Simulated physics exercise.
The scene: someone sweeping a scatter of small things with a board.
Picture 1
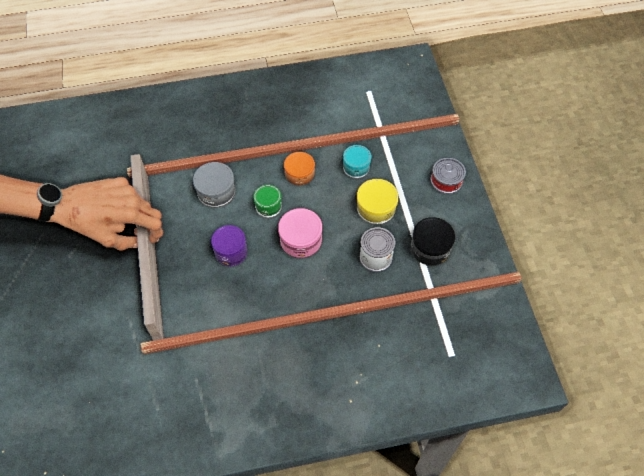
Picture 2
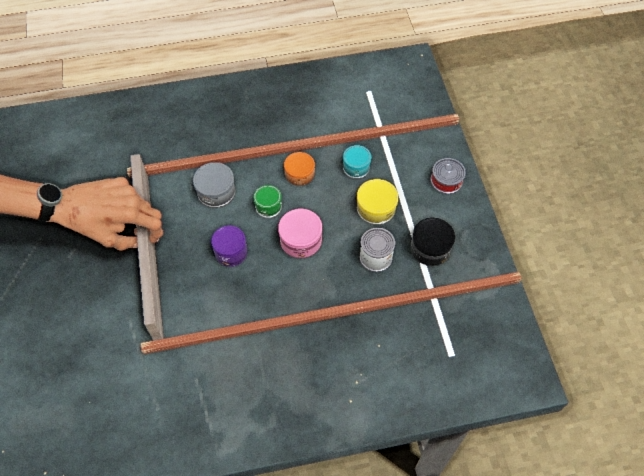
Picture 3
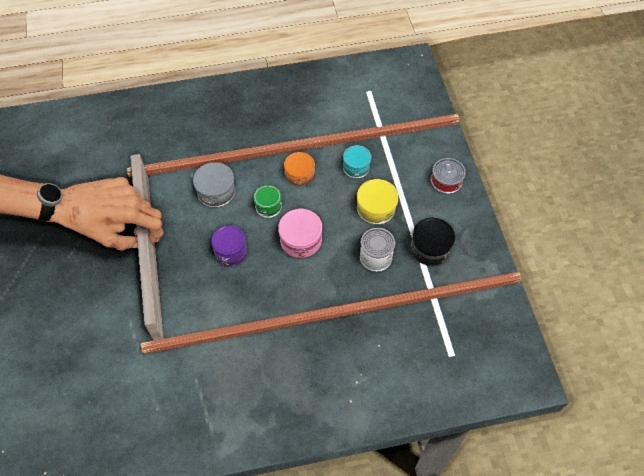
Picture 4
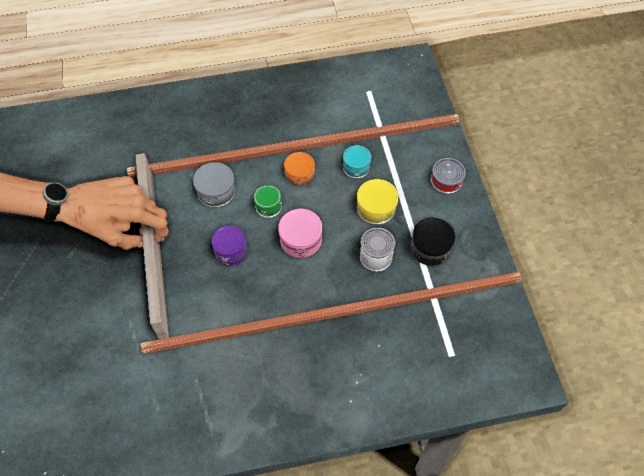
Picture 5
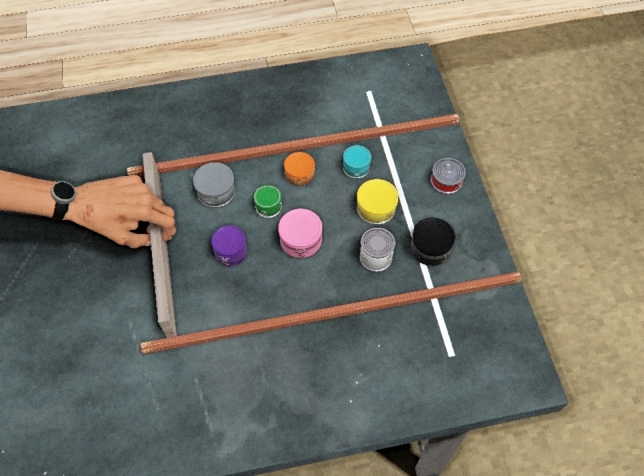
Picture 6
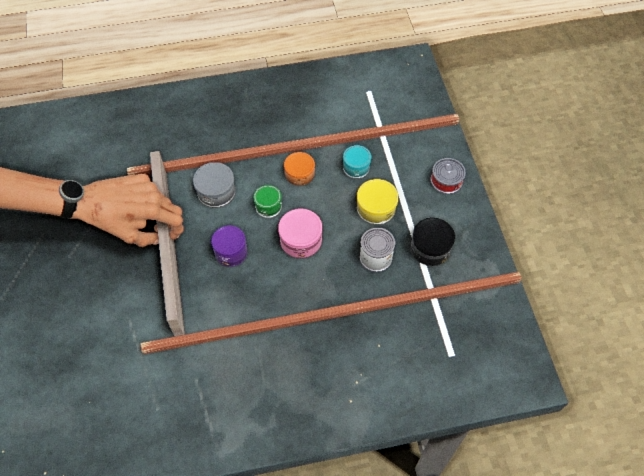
We see a hand resting on a board beside colourful round tubs, set between two reddish rails on a dark tabletop. After staying still at first, the hand slides the board slightly right, while the tubs remain in place.
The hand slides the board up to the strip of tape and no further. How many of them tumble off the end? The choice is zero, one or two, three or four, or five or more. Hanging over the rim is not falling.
In the end the number that fall off is zero.
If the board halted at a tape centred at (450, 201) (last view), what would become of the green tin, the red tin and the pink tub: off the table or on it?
The green tin is kept; the red tin comes down; the pink tub is lost.
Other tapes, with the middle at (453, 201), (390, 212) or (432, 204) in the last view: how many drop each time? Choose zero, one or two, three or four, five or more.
The falls would be at least five; none; 1 or 2.
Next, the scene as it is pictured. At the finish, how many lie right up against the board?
The number is 4.
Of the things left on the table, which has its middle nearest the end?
It is the red tin.
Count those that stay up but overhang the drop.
Overhanging: 1.
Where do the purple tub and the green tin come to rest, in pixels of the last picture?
First (426, 214), then (412, 181).
Soon after, none off yet; red tin at rest near (448, 176); black tub at rest near (432, 242); yellow tin at rest near (377, 202).
In the end, the number that fall off is zero.
